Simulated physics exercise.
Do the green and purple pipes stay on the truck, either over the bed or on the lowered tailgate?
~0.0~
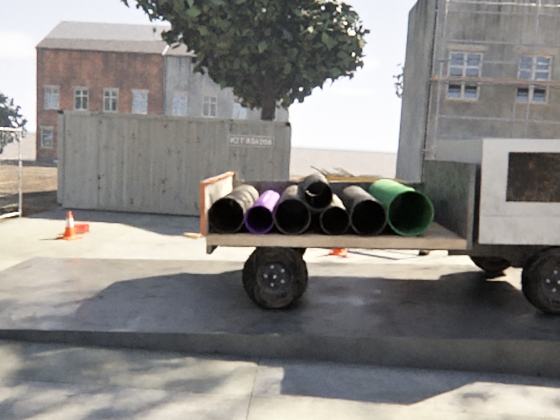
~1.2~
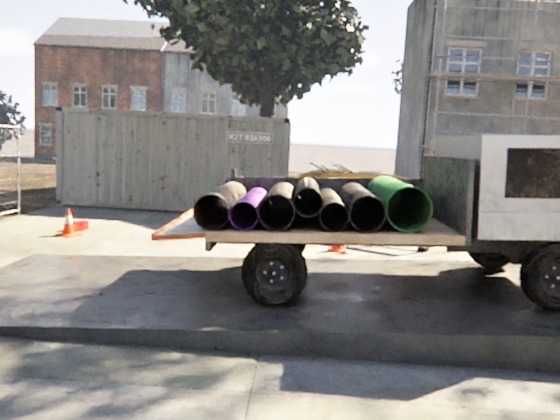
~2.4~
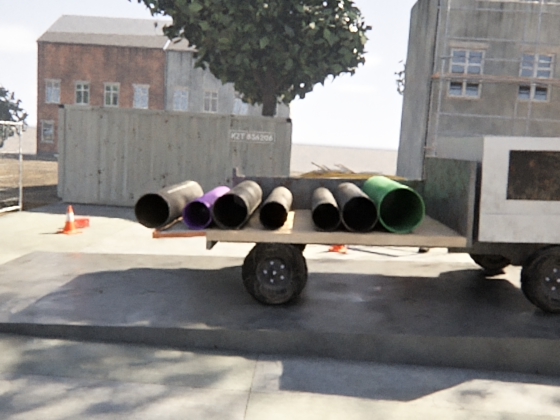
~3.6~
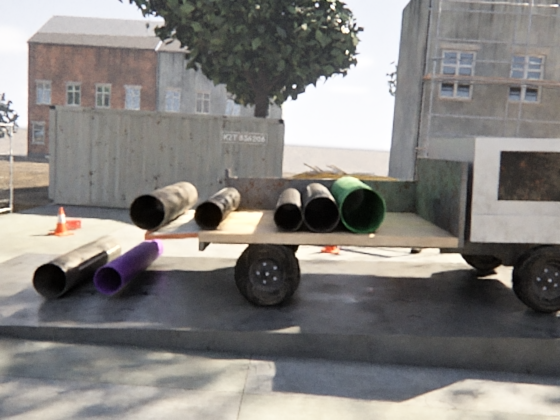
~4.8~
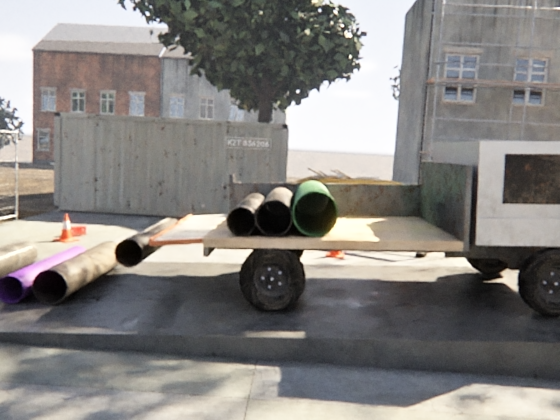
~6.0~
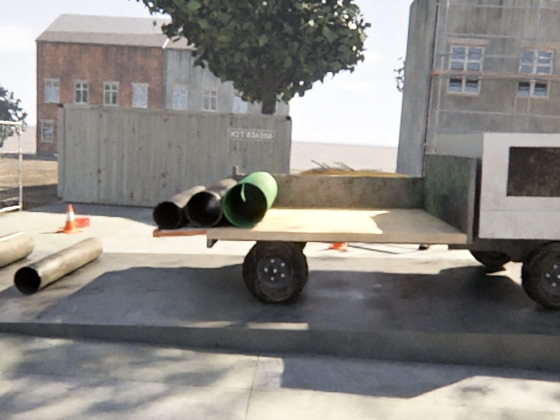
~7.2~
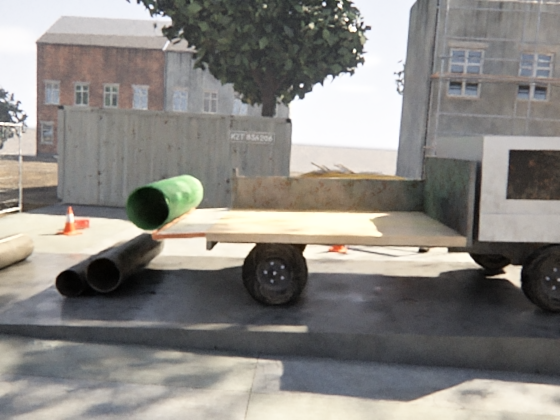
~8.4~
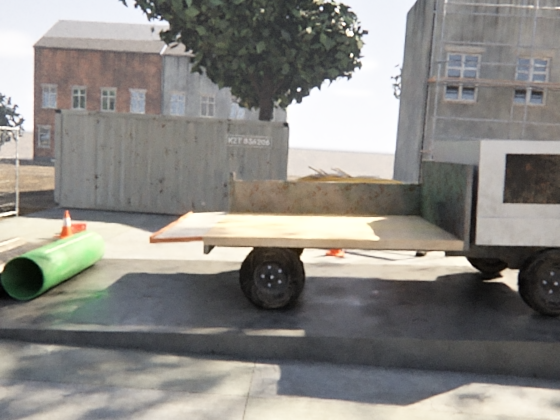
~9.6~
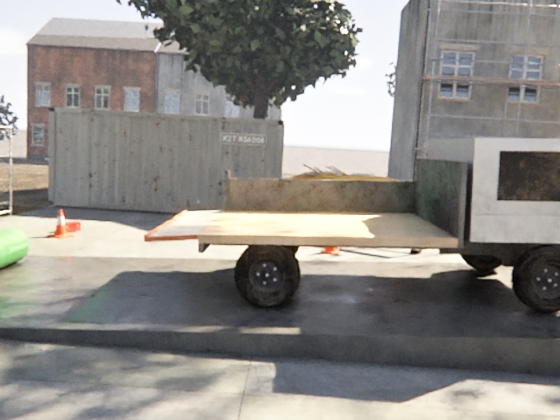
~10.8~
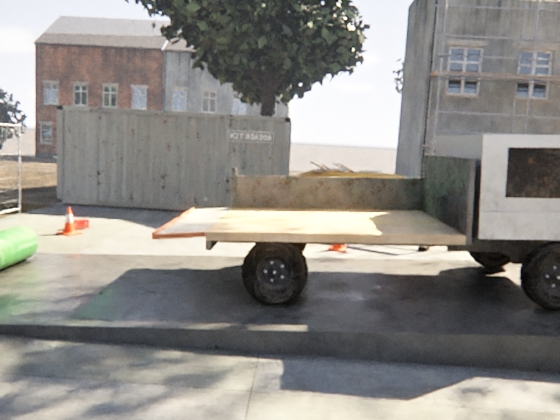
No, both leave the truck. The purple pipe rolls off among the first, and the green one drops off last and ends on the ground to the left.
